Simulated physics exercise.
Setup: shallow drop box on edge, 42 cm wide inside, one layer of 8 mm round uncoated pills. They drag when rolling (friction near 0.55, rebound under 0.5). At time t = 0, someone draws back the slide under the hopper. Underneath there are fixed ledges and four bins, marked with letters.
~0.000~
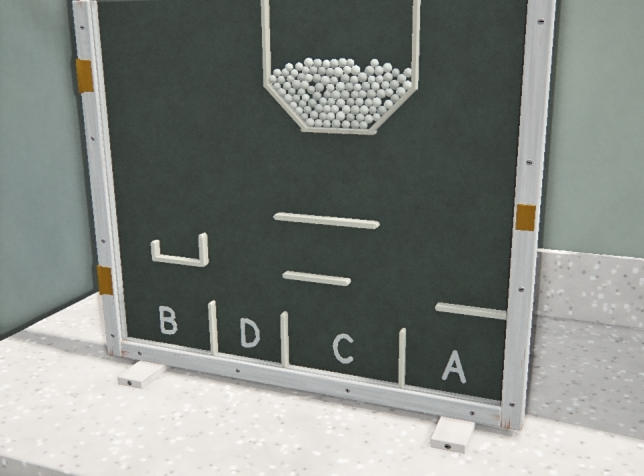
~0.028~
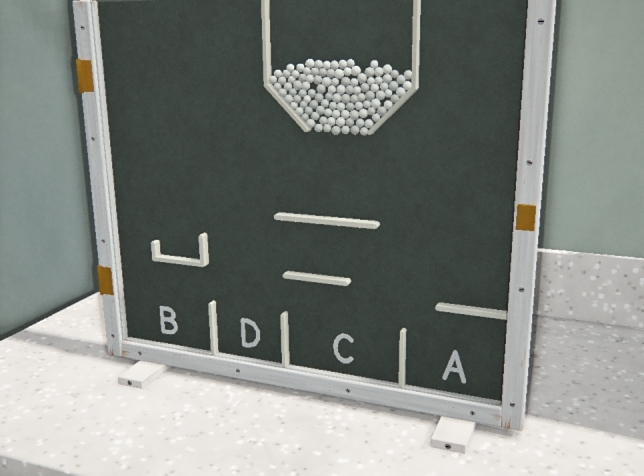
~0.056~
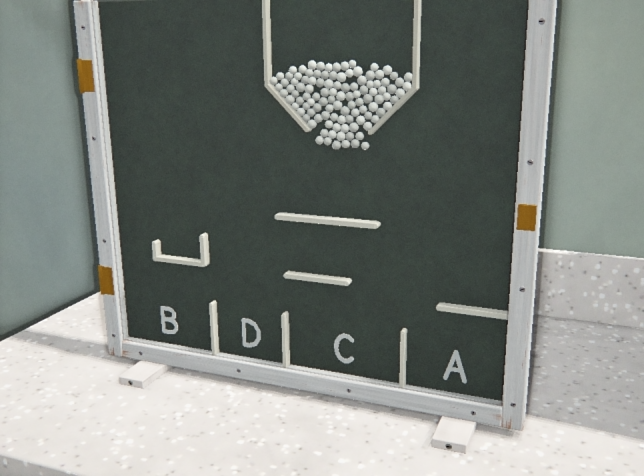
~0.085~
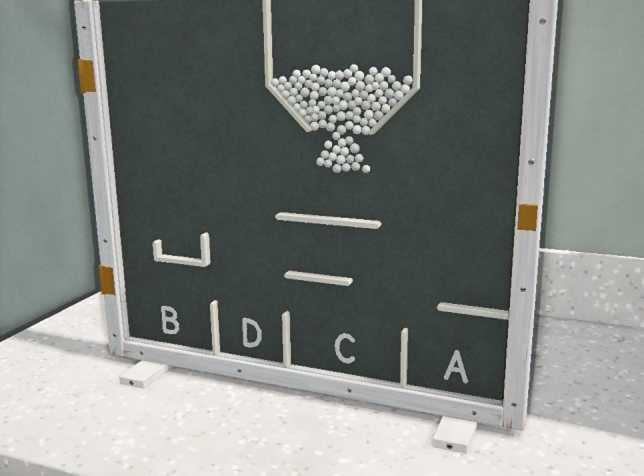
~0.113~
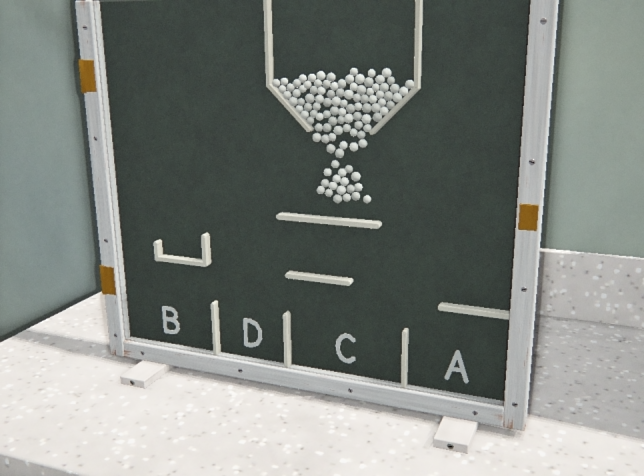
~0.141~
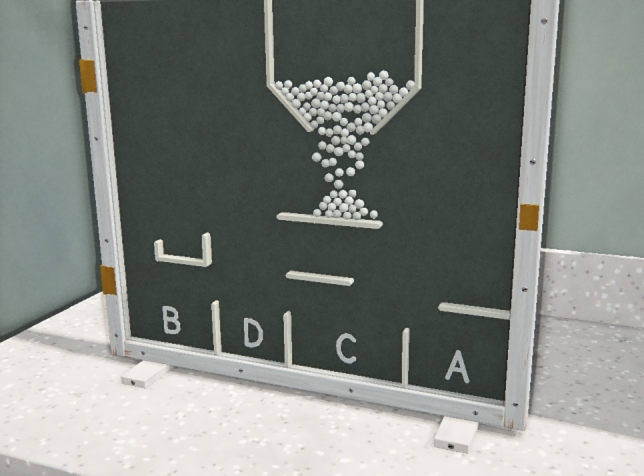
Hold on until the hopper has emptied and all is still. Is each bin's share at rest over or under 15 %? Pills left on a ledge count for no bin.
A: Over; B: Under; C: Under; D: Over 15 %.
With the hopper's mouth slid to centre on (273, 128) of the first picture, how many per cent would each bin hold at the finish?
Bin A: 0; bin B: 10; bin C: 0; bin D: 65.
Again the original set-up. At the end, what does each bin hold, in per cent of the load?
At the end, bin A holds 25, bin B holds 5, bin C holds 5 and bin D holds 20.
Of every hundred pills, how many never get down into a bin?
Estimate: Around 45 per cent.
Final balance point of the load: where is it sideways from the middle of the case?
It sits around 5 cm right of centre.
After 0.24 s 75 % have left the hopper; down in the bins, nothing yet.
After 0.34 s 95 % have left the hopper; down in the bins, nothing yet.
At rest by 1.5 s, A 25 %, B 5 %, C 5 %, D 20 %, left higher up 45 %.
